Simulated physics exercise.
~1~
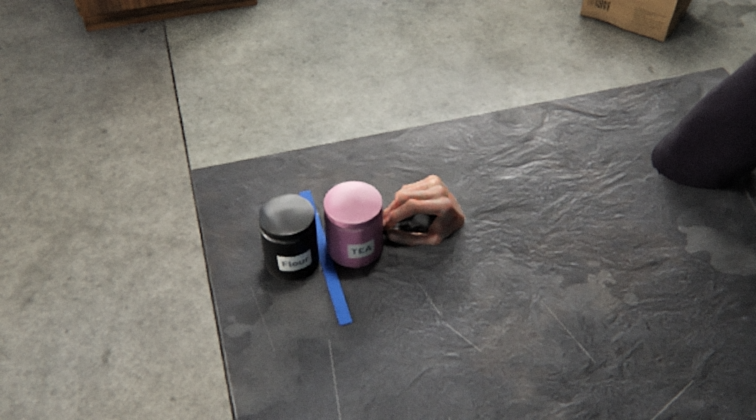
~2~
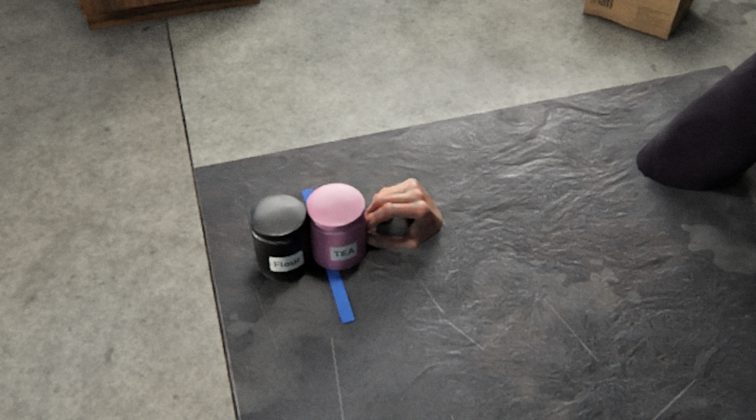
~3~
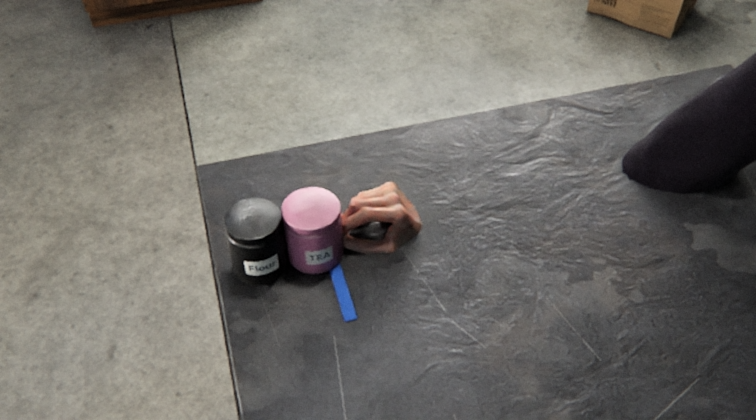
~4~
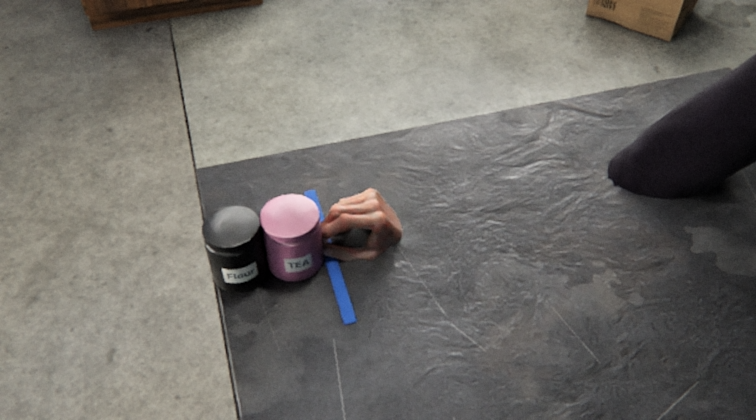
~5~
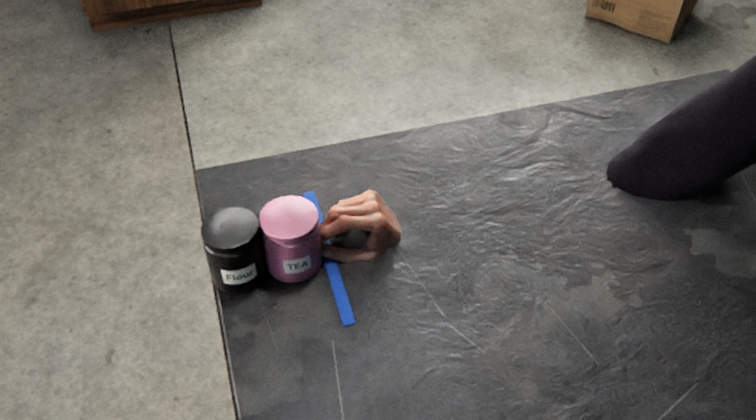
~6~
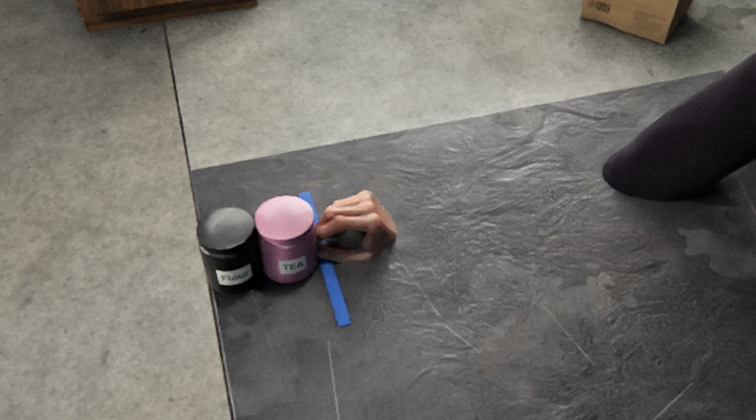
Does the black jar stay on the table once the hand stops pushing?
Yes, the black jar stays on the table, standing upright at the left edge beside the pink jar.
